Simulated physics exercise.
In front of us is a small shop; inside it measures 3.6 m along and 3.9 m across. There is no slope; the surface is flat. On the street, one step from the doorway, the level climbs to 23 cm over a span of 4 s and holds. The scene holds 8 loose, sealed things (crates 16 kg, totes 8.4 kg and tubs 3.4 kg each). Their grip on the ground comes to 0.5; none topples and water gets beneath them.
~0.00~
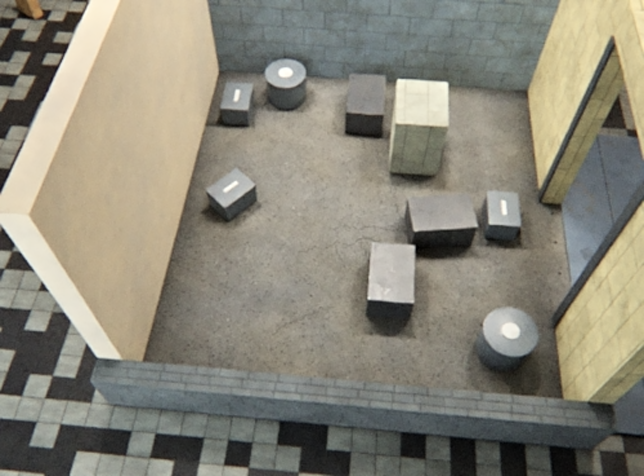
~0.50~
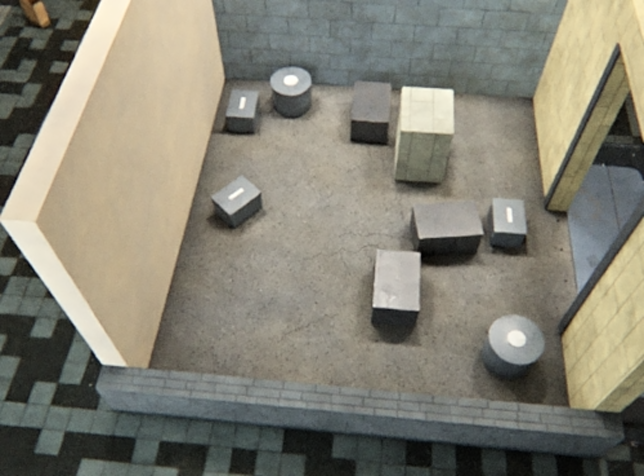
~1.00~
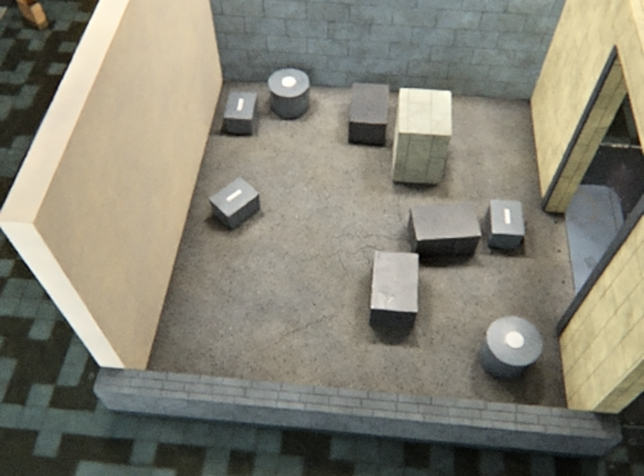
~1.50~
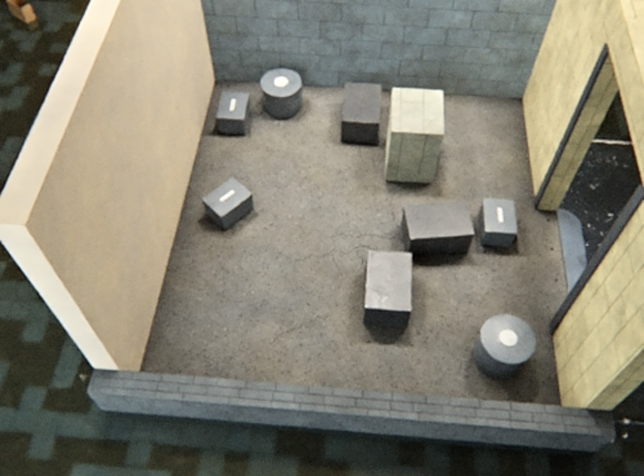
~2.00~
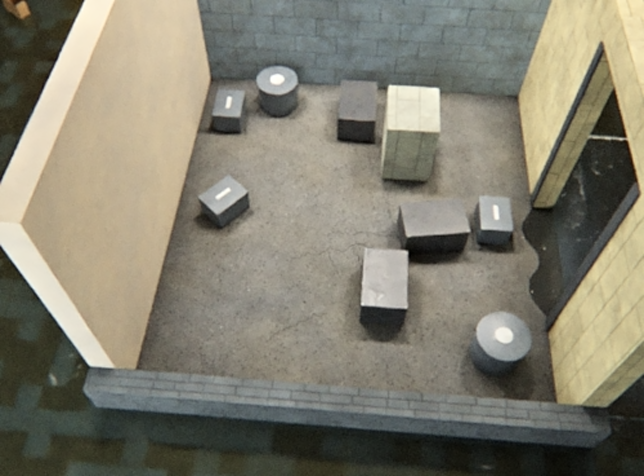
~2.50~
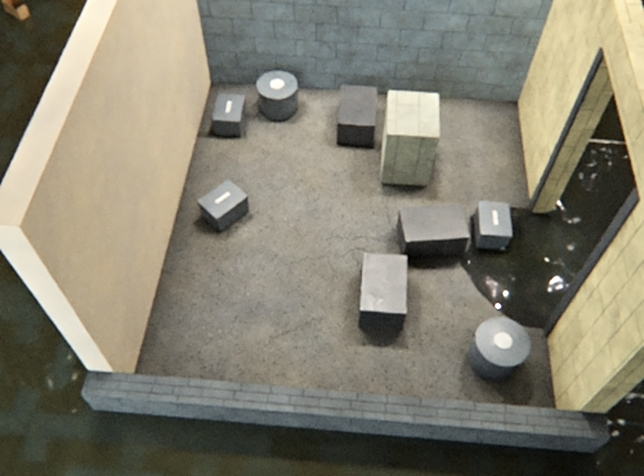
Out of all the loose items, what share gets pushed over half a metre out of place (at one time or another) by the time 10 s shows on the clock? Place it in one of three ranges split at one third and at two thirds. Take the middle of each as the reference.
The moved part is two thirds or larger.
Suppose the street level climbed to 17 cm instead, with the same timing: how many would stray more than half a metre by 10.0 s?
The answer would then be 5.
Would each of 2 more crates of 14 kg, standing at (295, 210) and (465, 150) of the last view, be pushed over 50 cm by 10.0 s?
Note: Item 1 above threshold; item 2 below threshold.
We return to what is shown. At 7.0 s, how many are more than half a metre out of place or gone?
I count 4 of them.
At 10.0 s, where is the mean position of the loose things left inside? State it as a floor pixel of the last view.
Near (344, 172).
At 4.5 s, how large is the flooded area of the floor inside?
My estimate is roughly 6.5 m2.
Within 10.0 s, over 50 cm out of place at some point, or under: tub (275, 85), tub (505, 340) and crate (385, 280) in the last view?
Taking them in turn, the first is beyond the limit, the second within the limit and the third beyond the limit.
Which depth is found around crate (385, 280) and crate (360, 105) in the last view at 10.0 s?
I'd estimate 14 cm for the first and 10 cm for the second.
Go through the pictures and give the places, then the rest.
The first frame shows a crate at (366, 94) rests on the ground; a crate at (442, 212) rests on the ground; water covers 0.0 m2; 0 of 8 have shifted.
The second frame shows a crate at (372, 101) rests on the ground; a crate at (448, 219), on the bottom; 0.0 m2 under water; 0 of 8 have shifted.
The third frame shows a crate at (369, 103) rests on the ground; a crate at (445, 220) rests on the ground; water covers 0.0 m2; 0 of 8 have shifted.
The fourth frame shows a crate at (362, 102) rests on the ground; a crate at (439, 219), on the bottom; water covers 0.0 m2; 0 of 8 have shifted.
The fifth frame shows a crate at (358, 100), on the bottom; a crate at (435, 217) rests on the ground; water covers 0.0 m2; 0 of 8 have shifted.
The sixth frame shows a crate at (358, 105) rests on the ground; a crate at (434, 222) rests on the ground; 0.6 m2 under water; 0 of 8 have shifted.
After 3.5 s 0 of 8 are over 50 cm from their spots; 0 afloat.
After 4.5 s 3 of 8 are over 50 cm from their spots; 0 afloat.
After 7.0 s 4 of 8 are over 50 cm from their spots; 4 afloat.
After 10.0 s 6 of 8 are over 50 cm from their spots, and 6 have been at some point; 7 afloat.
